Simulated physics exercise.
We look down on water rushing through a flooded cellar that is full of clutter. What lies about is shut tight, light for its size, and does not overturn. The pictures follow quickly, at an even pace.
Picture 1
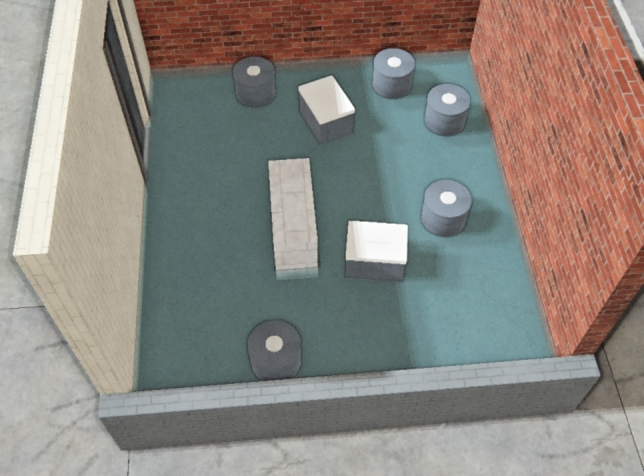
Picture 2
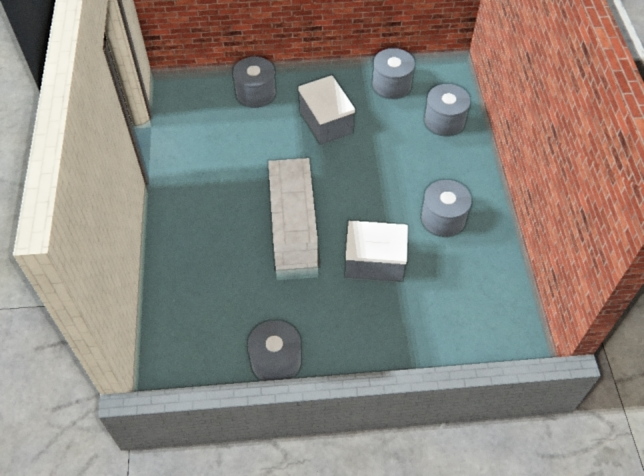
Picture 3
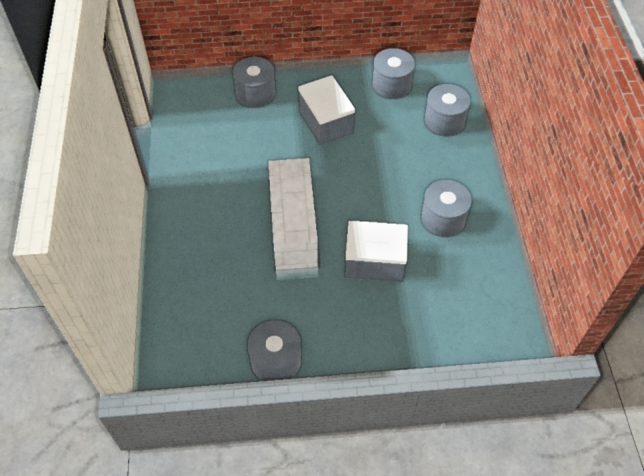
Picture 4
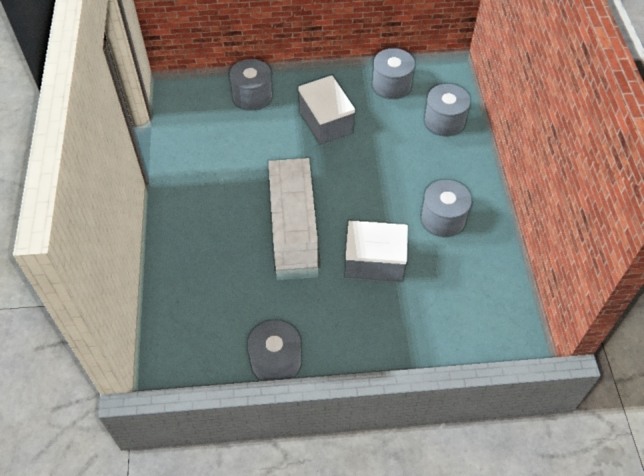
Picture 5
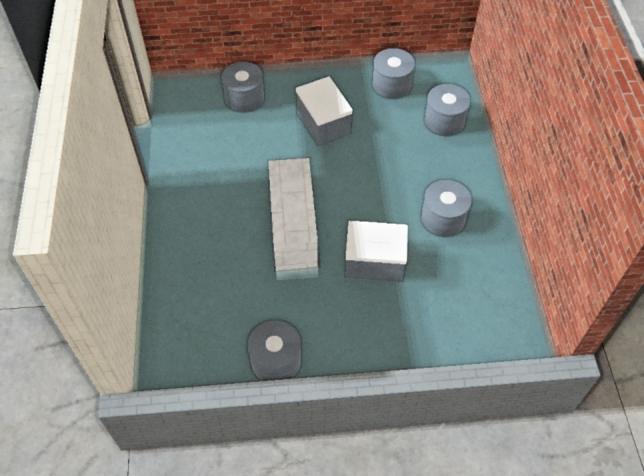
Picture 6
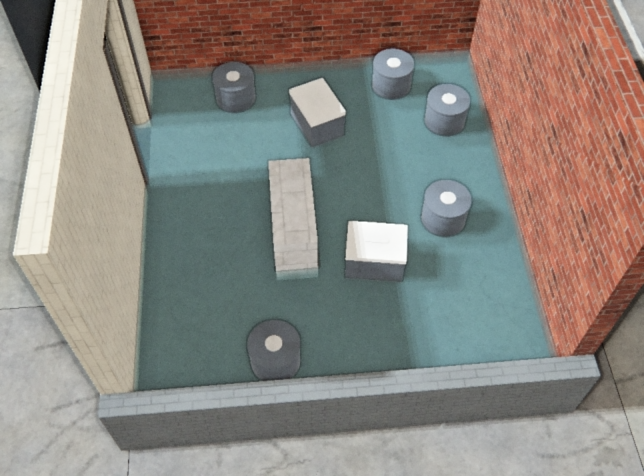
A round grey tub near the back brick wall sits still at first among other tubs and boxes in a flooded, walled room, as light spreads across the water at left. It then drifts slightly left, and a pale-topped chest beside it shifts a little left too, while everything else stays put.
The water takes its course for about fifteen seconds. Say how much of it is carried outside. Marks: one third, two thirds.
Share: Less than a third.
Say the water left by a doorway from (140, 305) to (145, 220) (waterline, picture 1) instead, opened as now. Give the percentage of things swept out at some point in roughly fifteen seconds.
Near 30 in a hundred.
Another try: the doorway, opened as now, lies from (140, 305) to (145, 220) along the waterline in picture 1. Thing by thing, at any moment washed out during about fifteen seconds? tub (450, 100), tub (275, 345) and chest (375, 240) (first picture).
As listed: Inside, washed out, yes.
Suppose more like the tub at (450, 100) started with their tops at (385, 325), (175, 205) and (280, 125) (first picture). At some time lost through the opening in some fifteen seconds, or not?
In that order: Still in, yes, out.
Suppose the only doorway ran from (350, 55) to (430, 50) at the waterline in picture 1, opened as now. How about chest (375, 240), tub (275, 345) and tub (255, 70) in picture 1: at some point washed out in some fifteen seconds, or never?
As listed: Still in, no, through.
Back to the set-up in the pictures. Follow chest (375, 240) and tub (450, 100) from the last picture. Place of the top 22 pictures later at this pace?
Around (350, 241) and (406, 87).
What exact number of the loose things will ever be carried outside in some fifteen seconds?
That makes 2.
A moment on, 0 of 7 are out; 7 afloat.
Next, 1 of 7 are out; 6 afloat.
Later, 2 of 7 are out; 5 afloat.
In the end, 2 of 7 are out; 5 afloat.
